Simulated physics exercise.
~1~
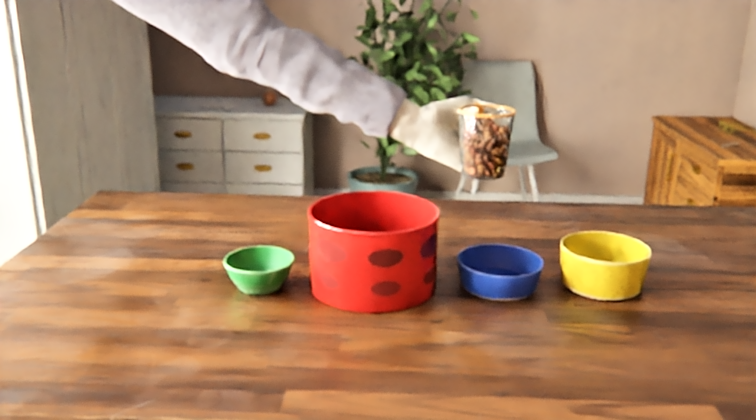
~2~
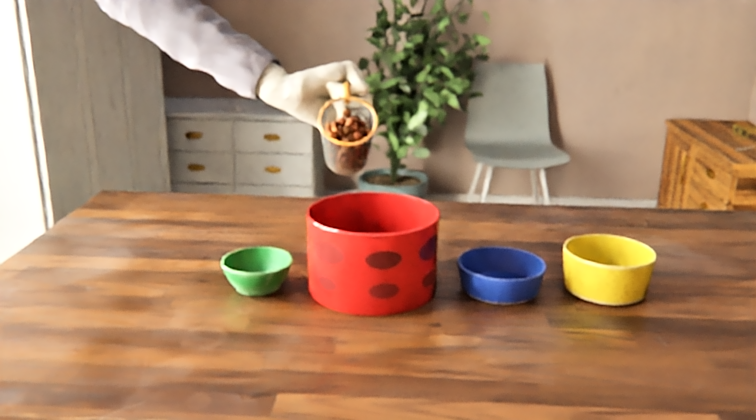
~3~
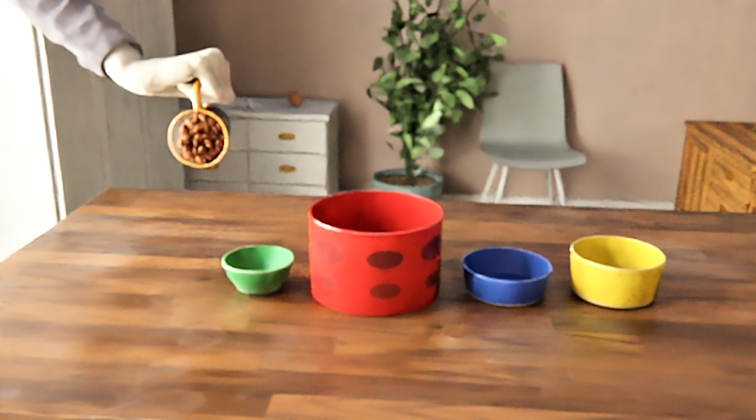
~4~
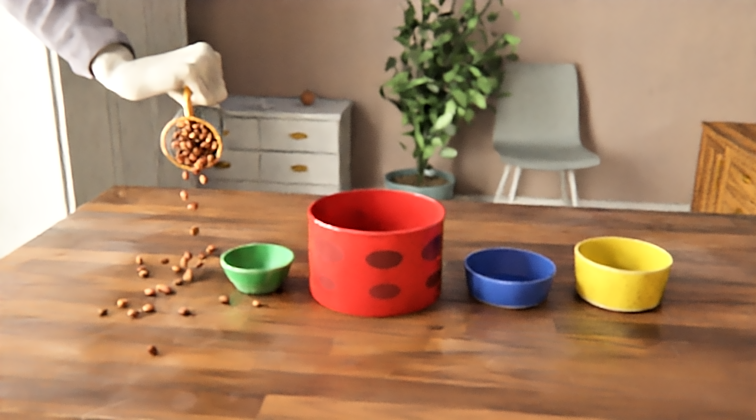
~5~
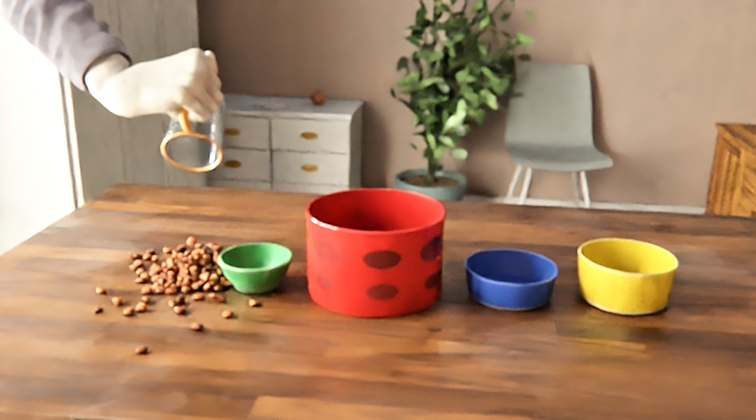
A gloved hand moves a cup of kibble left and pours it onto the table.
